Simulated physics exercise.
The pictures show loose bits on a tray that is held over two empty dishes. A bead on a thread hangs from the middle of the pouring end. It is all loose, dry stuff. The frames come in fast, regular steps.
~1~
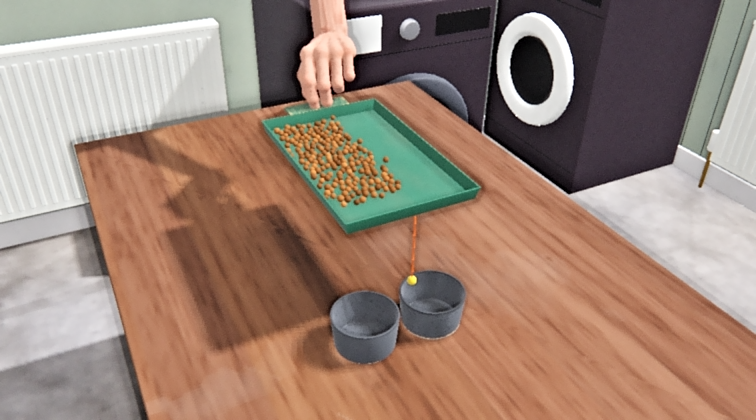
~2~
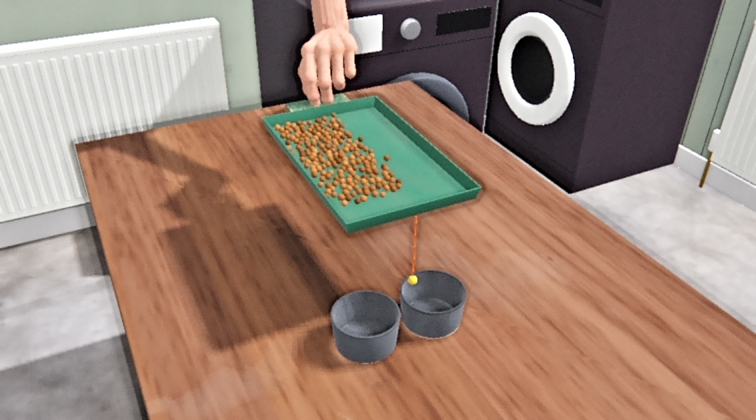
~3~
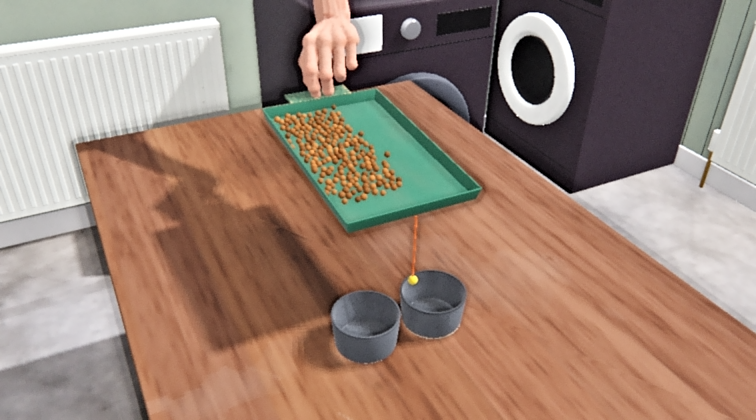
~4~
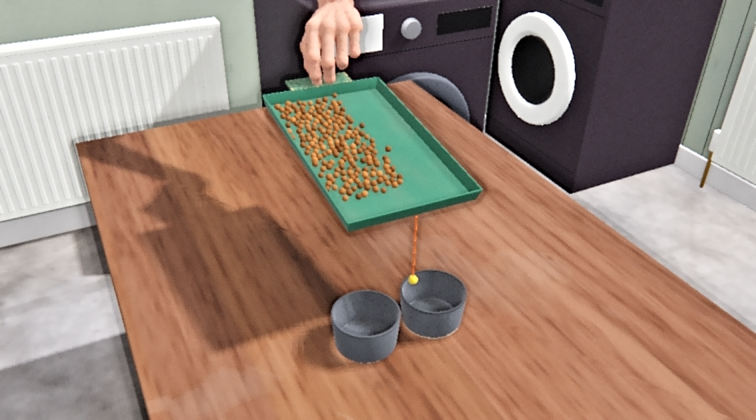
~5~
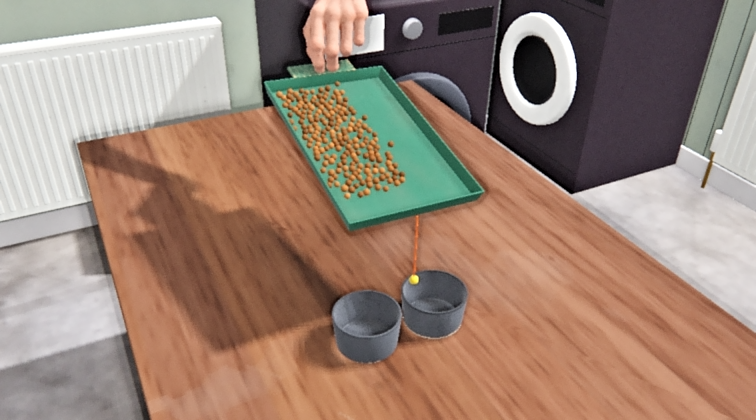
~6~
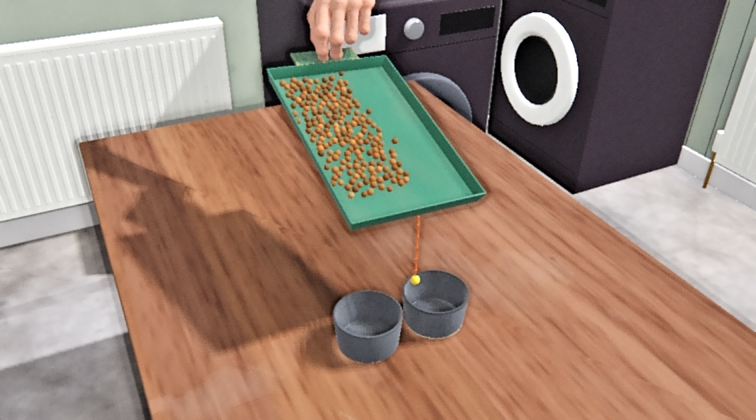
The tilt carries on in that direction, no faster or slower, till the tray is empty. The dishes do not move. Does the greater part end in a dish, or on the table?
The two hold under half of the load.
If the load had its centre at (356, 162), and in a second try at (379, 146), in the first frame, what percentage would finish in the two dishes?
The first gives 20 %, the second 30 %.
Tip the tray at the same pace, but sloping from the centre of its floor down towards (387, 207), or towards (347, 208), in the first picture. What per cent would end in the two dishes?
In turn 60 and 90 in a hundred.
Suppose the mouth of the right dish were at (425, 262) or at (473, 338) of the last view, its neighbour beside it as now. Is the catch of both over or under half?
At the first place not half, at the second less than half.
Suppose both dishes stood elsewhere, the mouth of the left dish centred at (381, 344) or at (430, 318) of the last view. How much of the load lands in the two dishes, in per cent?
First some 50, then 80 per cent.
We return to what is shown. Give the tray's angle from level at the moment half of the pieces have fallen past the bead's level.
Around 105° of tilt.
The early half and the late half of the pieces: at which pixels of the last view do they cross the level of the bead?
At about (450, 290), then at (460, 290).
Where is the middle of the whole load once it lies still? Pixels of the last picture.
Near (460, 341).
Shortly afterwards, tray tipped steeply; the bulk on the tray; only a few in the right dish; a little outside both; a little in the air.
Next, tray tipped past a quarter turn; near a quarter on the tray; only a few in the left dish; a little in the right dish; near a quarter outside both; near a third in the air.
Some moments later, tray tipped past a quarter turn; only a few in the left dish; near a quarter in the right dish; near two thirds outside both.
In the end, tray tipped past a quarter turn; only a few in the left dish; near a quarter in the right dish; near two thirds outside both.
